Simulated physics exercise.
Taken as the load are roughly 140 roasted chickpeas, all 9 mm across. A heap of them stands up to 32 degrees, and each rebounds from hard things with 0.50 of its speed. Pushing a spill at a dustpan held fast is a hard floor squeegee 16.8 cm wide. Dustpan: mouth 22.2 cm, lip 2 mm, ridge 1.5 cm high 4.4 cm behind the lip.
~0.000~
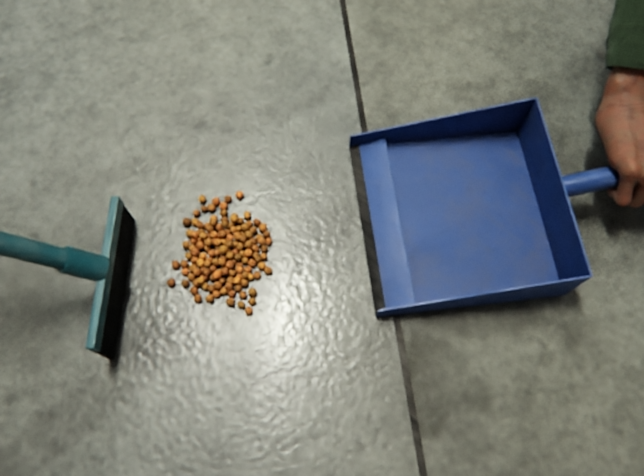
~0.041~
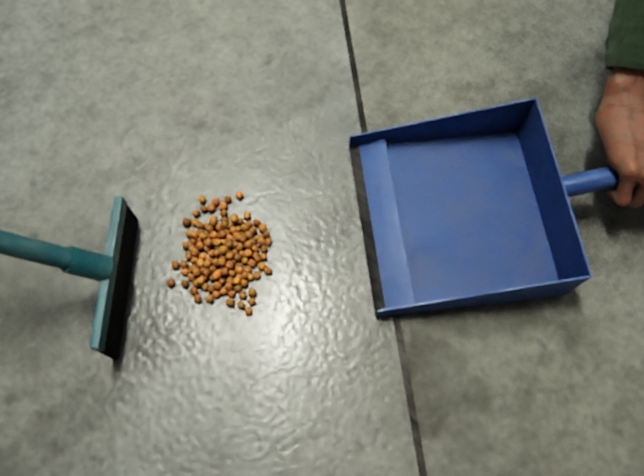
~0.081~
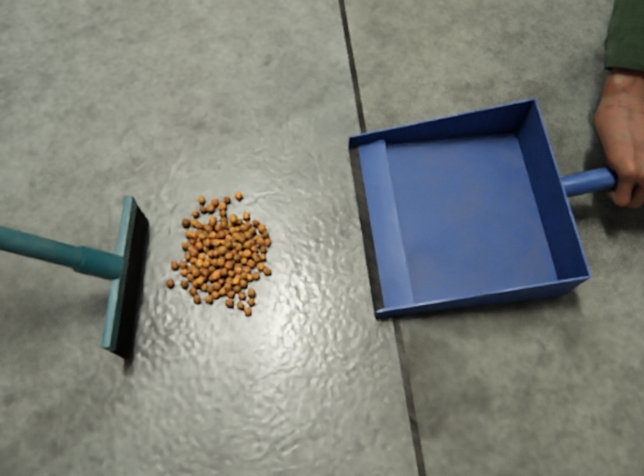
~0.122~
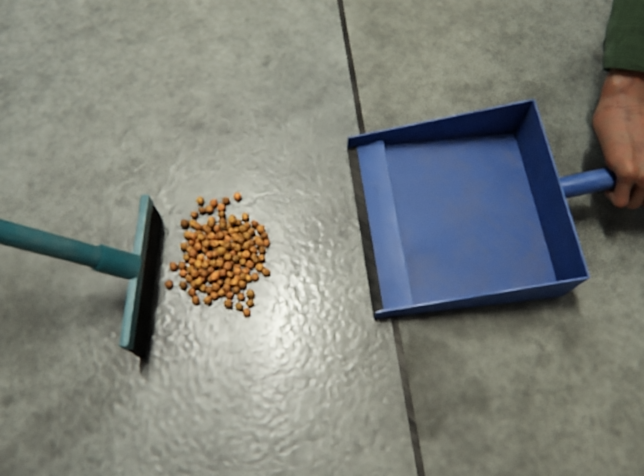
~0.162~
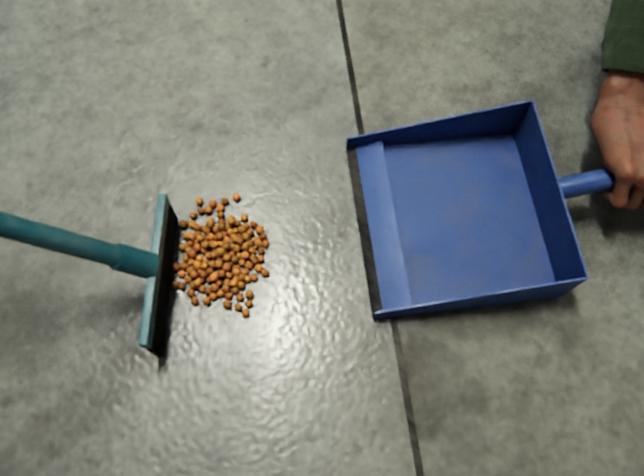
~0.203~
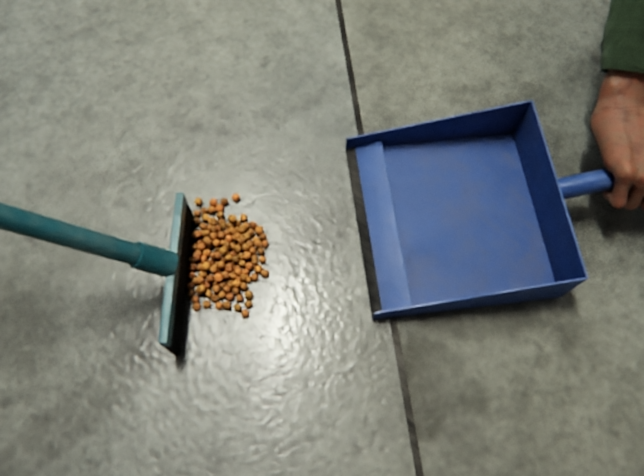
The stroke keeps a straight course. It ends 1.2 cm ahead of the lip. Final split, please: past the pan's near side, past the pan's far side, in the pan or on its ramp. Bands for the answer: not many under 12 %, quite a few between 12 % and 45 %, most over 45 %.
Past the pan's near side: Not many; past the pan's far side: Not many; in the pan or on its ramp: Quite a few.
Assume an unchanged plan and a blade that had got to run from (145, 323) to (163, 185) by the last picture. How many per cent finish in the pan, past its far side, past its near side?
Per cent by place - pan 20, far side 5, near side 0.
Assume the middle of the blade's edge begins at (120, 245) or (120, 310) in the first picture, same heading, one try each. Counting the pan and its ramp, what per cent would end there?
About 30 and 25 per cent.
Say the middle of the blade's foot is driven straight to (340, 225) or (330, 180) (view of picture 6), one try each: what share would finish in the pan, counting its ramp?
Roughly 30 % and 20 %.
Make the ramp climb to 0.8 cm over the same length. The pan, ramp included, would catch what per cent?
In that case some 45 per cent.
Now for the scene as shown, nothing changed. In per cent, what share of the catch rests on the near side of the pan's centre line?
Something like 70 per cent of the catch.
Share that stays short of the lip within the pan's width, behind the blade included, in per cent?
Some 55 per cent.
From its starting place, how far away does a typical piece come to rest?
That distance is around 16 cm.
After 0.40 s, middle of the blade 11 cm from the lip; 0 % over the lip, far side 0 %, near side 5 %.
After 0.52 s, middle of the blade 5 cm from the lip; 0 % over the lip, far side 0 %, near side 5 %.
Then, at 0.78 s, middle of the blade 2 cm from the lip; 40 % over the lip, far side 0 %, near side 10 %.
At rest (1.1 s), near side 10 %, far side 0 %, pan 40 %, in front of the lip or behind the blade 55 %.
